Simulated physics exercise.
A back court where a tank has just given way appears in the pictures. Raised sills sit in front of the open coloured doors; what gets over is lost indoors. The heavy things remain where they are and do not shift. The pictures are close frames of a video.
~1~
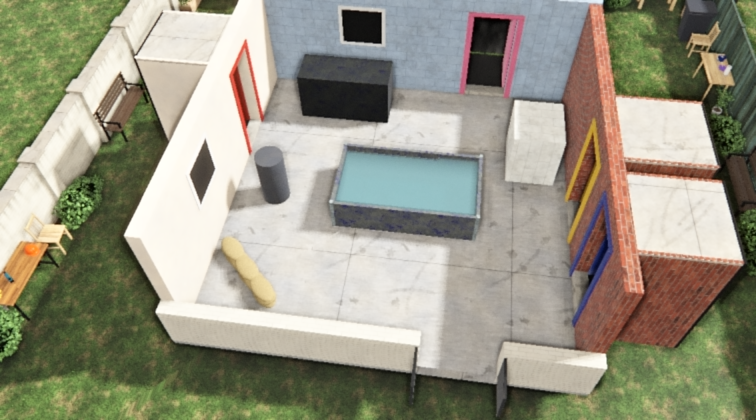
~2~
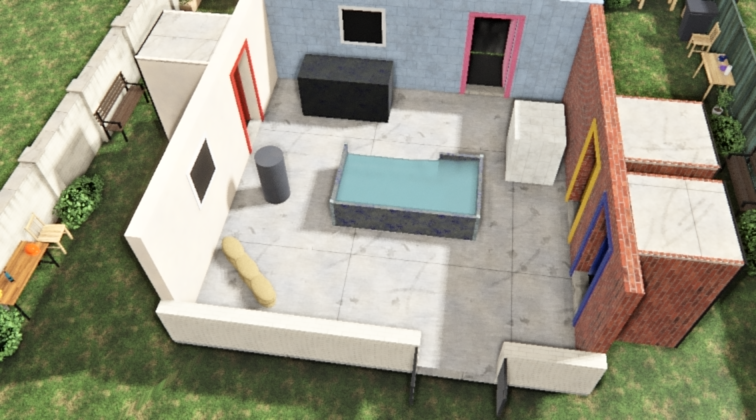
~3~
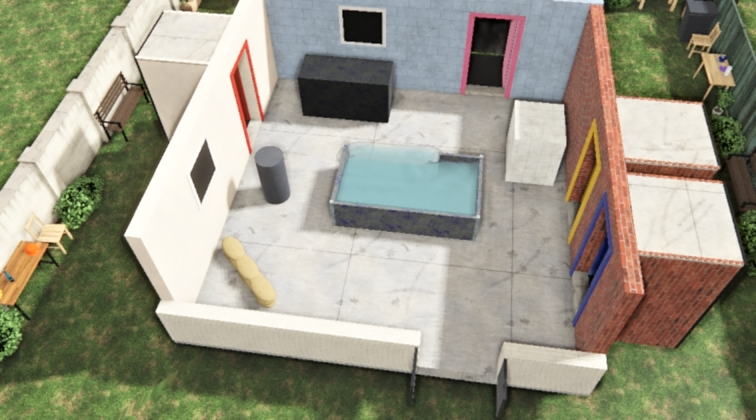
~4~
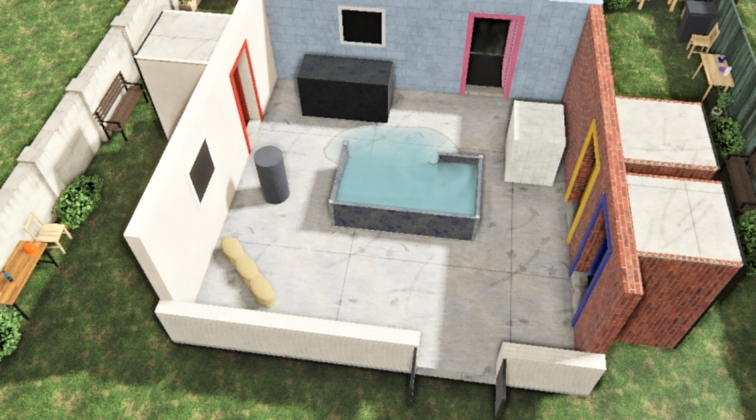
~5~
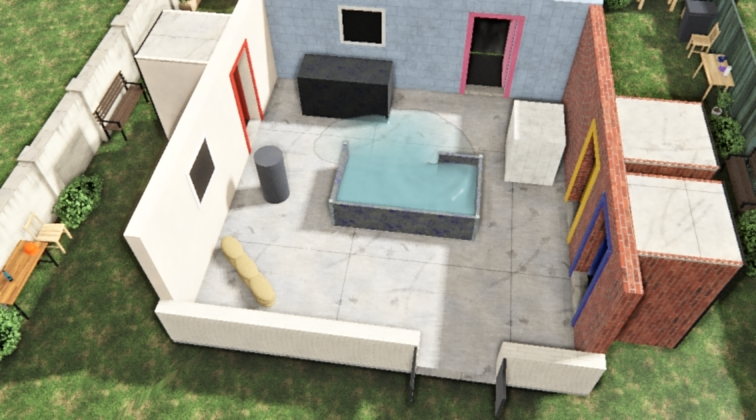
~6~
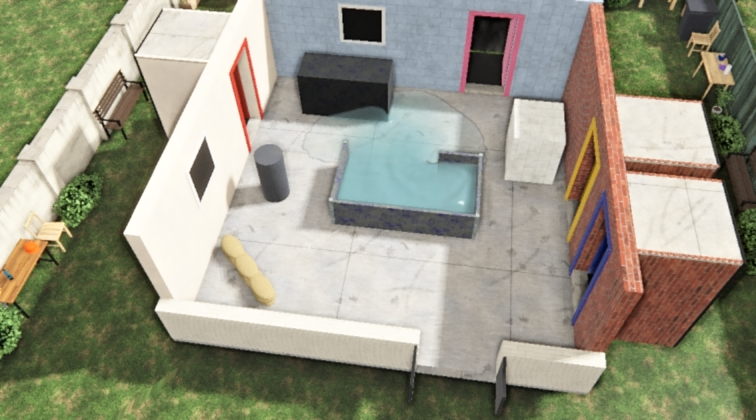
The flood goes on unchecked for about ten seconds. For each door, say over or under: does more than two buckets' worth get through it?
Red door: Over, yellow door: Under, blue door: Under, pink door: Over.
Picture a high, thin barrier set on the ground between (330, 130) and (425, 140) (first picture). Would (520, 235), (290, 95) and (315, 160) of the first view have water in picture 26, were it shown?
In order: Soaked, soaked, soaked.
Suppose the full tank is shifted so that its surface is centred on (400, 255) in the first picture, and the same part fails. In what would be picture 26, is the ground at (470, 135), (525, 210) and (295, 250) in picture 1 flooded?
The first spot ends up sodden, the second left untouched and the third left untouched.
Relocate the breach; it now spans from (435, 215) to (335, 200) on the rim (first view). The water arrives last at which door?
The door marked pink comes last.
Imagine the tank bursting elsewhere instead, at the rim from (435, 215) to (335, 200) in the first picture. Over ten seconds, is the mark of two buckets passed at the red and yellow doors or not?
First red is not flooded, then yellow is not flooded.
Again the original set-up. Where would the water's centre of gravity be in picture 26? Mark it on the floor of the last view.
Somewhere near (395, 144).
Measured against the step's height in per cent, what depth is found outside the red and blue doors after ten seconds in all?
In turn 110 and 20 per cent.
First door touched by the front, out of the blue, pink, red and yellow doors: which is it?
I'd say it's the pink door.
A moment on, water covers 25 % of the floor; the red door not reached, the yellow door not reached, the blue door not reached, the pink door wet at the sill, nothing in.
Next, water covers 30 % of the floor; the red door over two buckets in, the yellow door not reached, the blue door not reached, the pink door under two buckets in.
Then, water covers 45 % of the floor; the red door far over two buckets in, the yellow door wet at the sill, nothing in, the blue door not reached, the pink door over two buckets in.
Later, water covers 75 % of the floor; the red door far over two buckets in, the yellow door wet at the sill, nothing in, the blue door wet at the sill, nothing in, the pink door over two buckets in.
In the end, water covers 90 % of the floor; the red door far over two buckets in, the yellow door wet at the sill, nothing in, the blue door wet at the sill, nothing in, the pink door over two buckets in.
